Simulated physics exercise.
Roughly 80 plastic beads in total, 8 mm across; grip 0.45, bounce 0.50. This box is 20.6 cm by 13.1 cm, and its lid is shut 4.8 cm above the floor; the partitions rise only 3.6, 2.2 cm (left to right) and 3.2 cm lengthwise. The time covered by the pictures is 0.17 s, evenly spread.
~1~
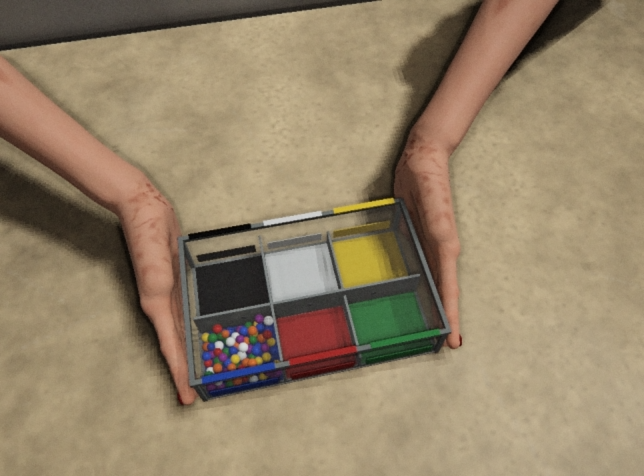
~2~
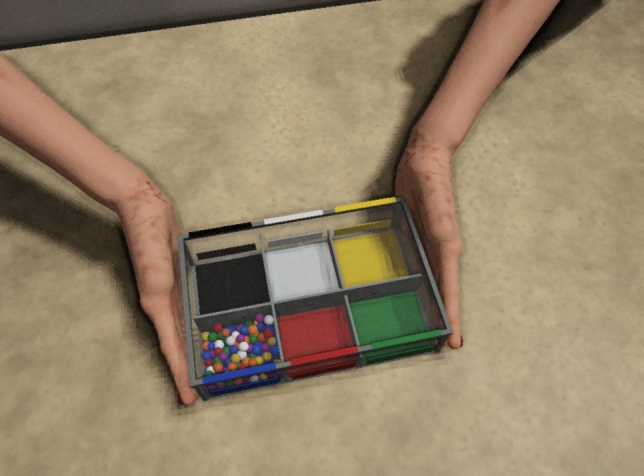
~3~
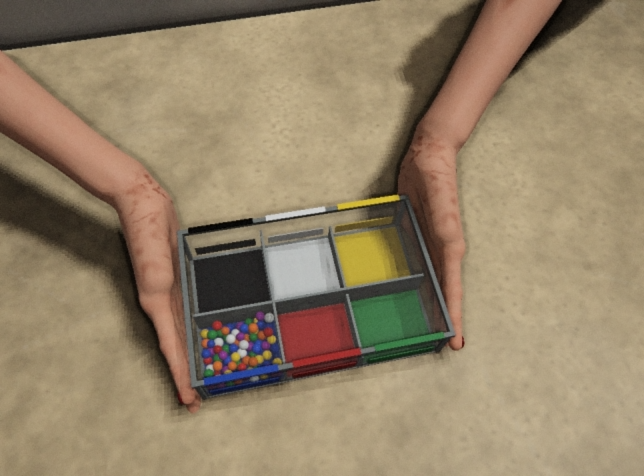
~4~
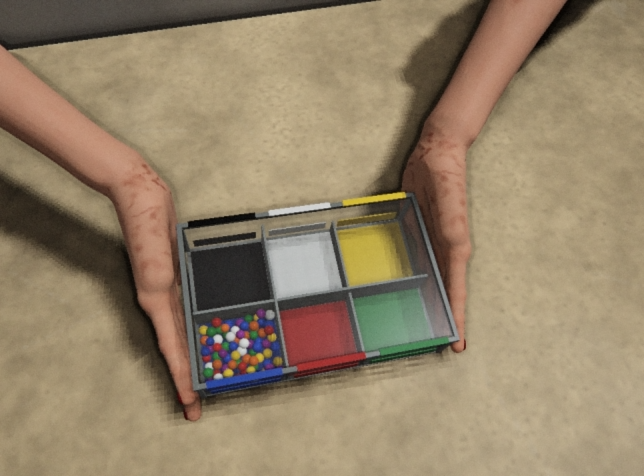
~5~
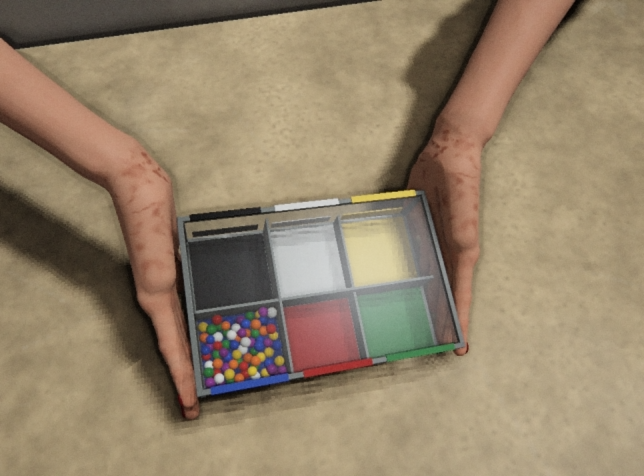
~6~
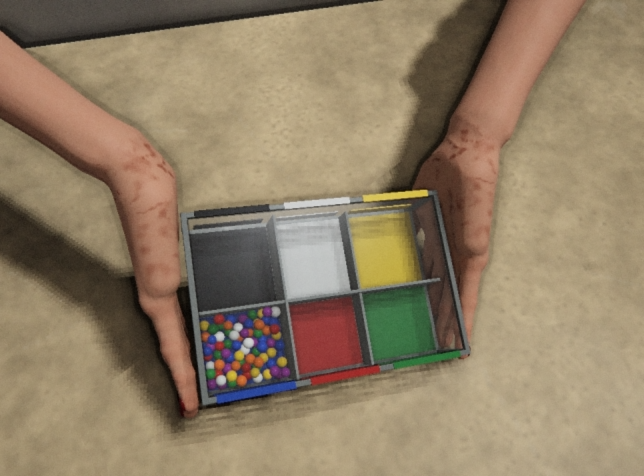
Two hands gradually tilt a clear-lidded box of colored compartments, its right front corner lowest.
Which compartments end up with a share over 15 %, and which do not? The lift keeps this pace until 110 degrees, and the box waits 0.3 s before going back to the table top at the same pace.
In order: Red compartment: Fails; blue compartment: Succeeds; green compartment: Fails; yellow compartment: Fails; white compartment: Fails; black compartment: Fails.
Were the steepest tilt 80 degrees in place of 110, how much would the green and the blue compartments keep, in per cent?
Green: 10; blue: 90 (per cent).
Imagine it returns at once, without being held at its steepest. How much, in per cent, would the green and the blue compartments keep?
Green 5; blue 90.
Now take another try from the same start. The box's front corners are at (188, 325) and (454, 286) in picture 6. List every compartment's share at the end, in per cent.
Result - red: 0 %; blue: 45 %; green: 0 %; yellow: 15 %; white: 10 %; black: 25 %.
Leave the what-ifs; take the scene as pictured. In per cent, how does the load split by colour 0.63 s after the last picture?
Shares - red: 5, blue: 90, green: 5, yellow: 0, white: 0, black: 0.
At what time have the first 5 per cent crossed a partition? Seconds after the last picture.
0.50 s, roughly.
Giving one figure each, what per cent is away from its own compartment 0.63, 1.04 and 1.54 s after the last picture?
Around 10, then 10, then 10.
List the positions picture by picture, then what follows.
The first frame shows box tilt 0 degrees, front corners at (195, 381) and (445, 329); blue 100 %.
The second frame shows box tilt 1 degrees, front corners at (196, 381) and (446, 330).
The third frame shows box tilt 4 degrees, front corners at (197, 382) and (449, 332), lowest corner right front.
The fourth frame shows box tilt 10 degrees, front corners at (199, 385) and (453, 337), lowest corner right front.
The fifth frame shows box tilt 17 degrees, front corners at (202, 390) and (459, 343), lowest corner right front.
The sixth frame shows box tilt 24 degrees, front corners at (208, 398) and (464, 350), lowest corner right front; blue 100 %.
Then, 0.63 s after the last picture, tilt 110 degrees; red 5 %, blue 90 %, green 5 %.
Then, 1.04 s after the last picture, tilt 63 degrees; blue 90 %, green 10 %.
Then, 1.54 s after the last picture, tilt 0 degrees; blue 90 %, green 10 %.
In the end, red 0 %, blue 90 %, green 10 %, yellow 0 %, white 0 %, black 0 %.
